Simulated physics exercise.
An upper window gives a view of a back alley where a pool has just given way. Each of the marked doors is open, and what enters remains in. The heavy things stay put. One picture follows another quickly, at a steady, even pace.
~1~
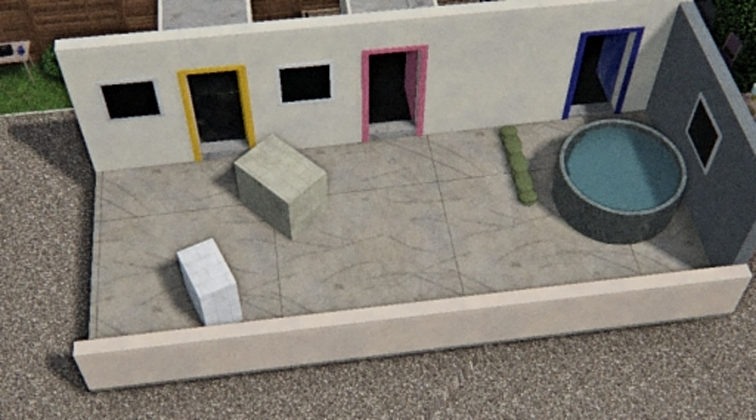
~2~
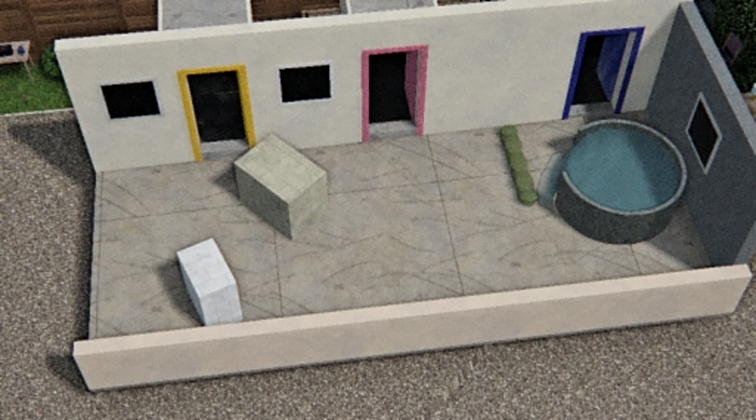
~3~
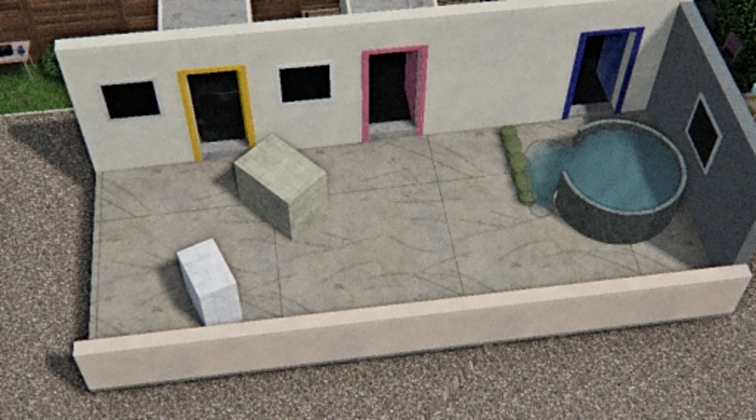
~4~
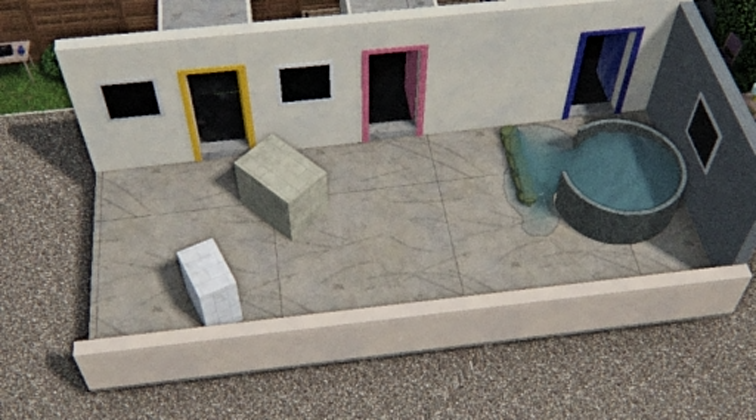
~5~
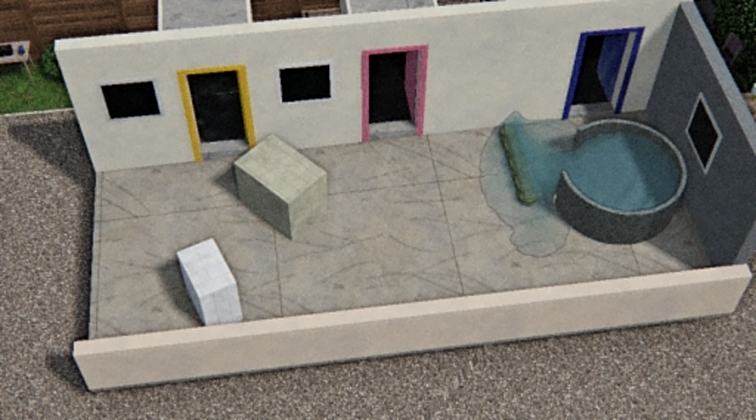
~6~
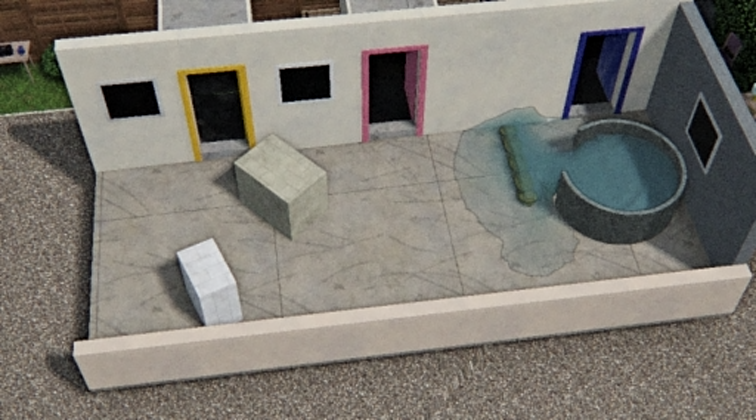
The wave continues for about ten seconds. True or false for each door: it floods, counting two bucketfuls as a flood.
Pink door - false; blue door - true; yellow door - false.
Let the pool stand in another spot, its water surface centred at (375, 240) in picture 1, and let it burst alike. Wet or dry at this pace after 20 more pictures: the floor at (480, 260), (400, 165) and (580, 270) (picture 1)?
The three spots read left dry, swamped, left dry.
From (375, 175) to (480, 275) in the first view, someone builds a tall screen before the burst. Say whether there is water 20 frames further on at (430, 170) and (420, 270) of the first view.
Inundated; unwetted.
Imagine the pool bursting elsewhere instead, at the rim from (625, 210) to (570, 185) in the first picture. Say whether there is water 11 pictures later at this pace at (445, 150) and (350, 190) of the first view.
Untouched, then untouched.
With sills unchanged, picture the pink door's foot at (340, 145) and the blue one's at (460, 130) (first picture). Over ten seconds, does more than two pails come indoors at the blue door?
Afterwards, the blue one gets past the mark.
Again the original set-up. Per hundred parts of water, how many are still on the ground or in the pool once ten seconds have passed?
I reckon around 72 in a hundred.
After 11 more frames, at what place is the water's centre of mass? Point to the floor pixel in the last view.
I would point to (539, 183).
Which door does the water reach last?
That would be the yellow one.
A moment on, water covers 30 % of the floor; the pink door wet at the sill, nothing in, the blue door wet at the sill, nothing in, the yellow door not reached.
Next, water covers 50 % of the floor; the pink door wet at the sill, nothing in, the blue door wet at the sill, nothing in, the yellow door wet at the sill, nothing in.
Then, water covers 65 % of the floor; the pink door wet at the sill, nothing in, the blue door under two buckets in, the yellow door wet at the sill, nothing in.
Later, water covers 85 % of the floor; the pink door wet at the sill, nothing in, the blue door over two buckets in, the yellow door wet at the sill, nothing in.
In the end, water covers 75 % of the floor; the pink door wet at the sill, nothing in, the blue door far over two buckets in, the yellow door wet at the sill, nothing in.
